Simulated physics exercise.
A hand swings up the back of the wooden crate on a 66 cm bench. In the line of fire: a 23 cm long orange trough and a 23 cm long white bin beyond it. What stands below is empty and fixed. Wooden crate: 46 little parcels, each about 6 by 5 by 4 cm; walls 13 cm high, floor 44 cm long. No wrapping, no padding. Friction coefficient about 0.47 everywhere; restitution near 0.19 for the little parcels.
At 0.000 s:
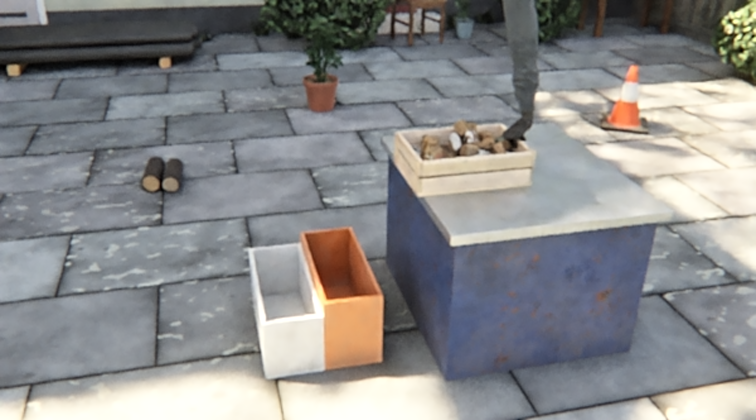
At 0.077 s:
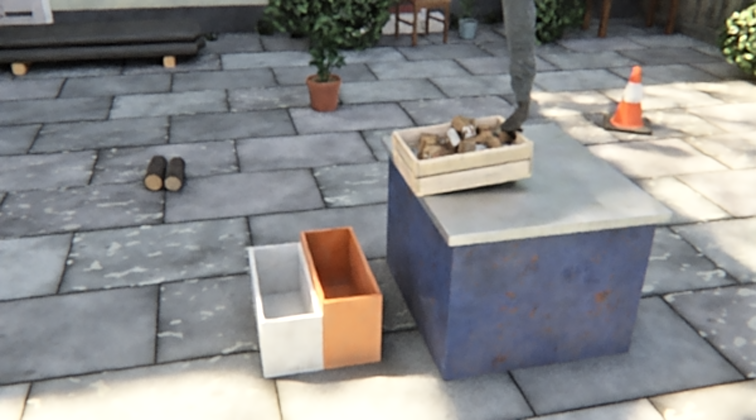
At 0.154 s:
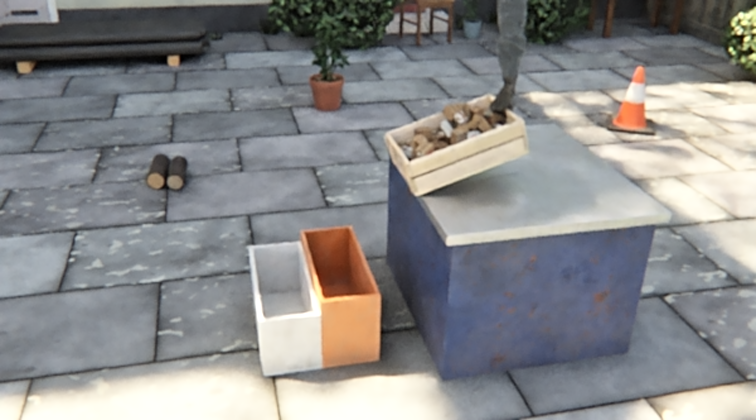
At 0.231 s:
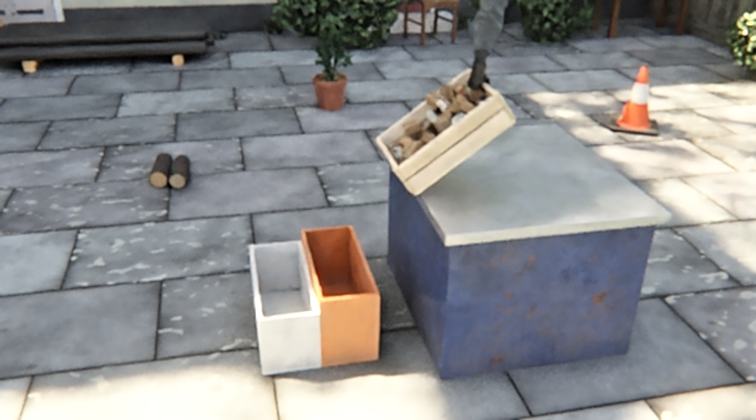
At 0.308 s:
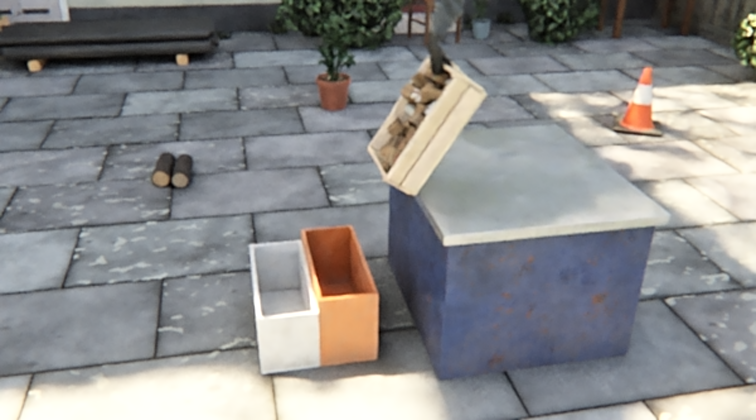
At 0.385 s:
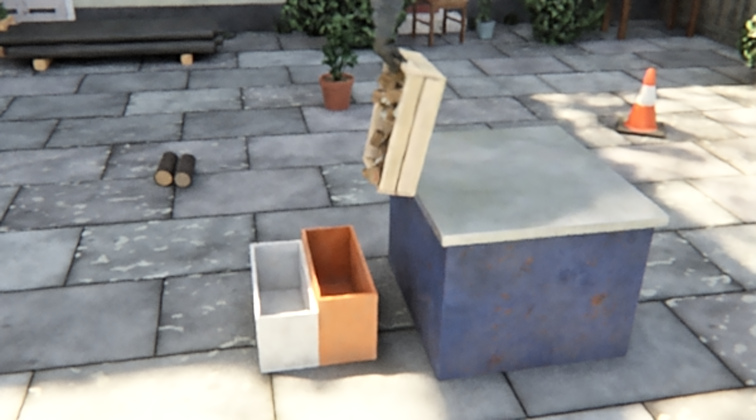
A wooden crate of small brown parcels tilts steeply leftward as a hand lifts its right end.
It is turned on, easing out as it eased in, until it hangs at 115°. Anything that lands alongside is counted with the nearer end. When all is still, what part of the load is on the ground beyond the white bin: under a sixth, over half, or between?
Expect between a sixth and a half of the load on the ground beyond the white bin.
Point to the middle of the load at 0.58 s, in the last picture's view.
Around (335, 171).
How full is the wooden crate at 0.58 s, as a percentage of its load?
Roughly 30 per cent is still inside.
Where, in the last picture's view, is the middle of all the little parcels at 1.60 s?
At about (292, 322).
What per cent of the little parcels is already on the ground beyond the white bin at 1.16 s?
Some 25 per cent by then.
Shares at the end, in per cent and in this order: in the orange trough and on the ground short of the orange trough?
About 40 and 0 per cent.
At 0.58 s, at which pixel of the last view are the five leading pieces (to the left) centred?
At about (303, 143).
After 0.58 s, tilt 114°; 14 still in the wooden crate and 32 in the air.
After 0.82 s, tilt 115°; 4 still in the wooden crate, 5 in the orange trough, 14 in the white bin, 4 on the ground beyond the white bin and 19 in the air.
After 1.16 s, tilt 115°; 2 still in the wooden crate, 15 in the orange trough, 16 in the white bin, 12 on the ground beyond the white bin and 1 in the air.
Outcome (at 1.60 s), 18 in the orange trough, 16 in the white bin and 12 on the ground beyond the white bin. Asked share, 12 of 46, 26 per cent.
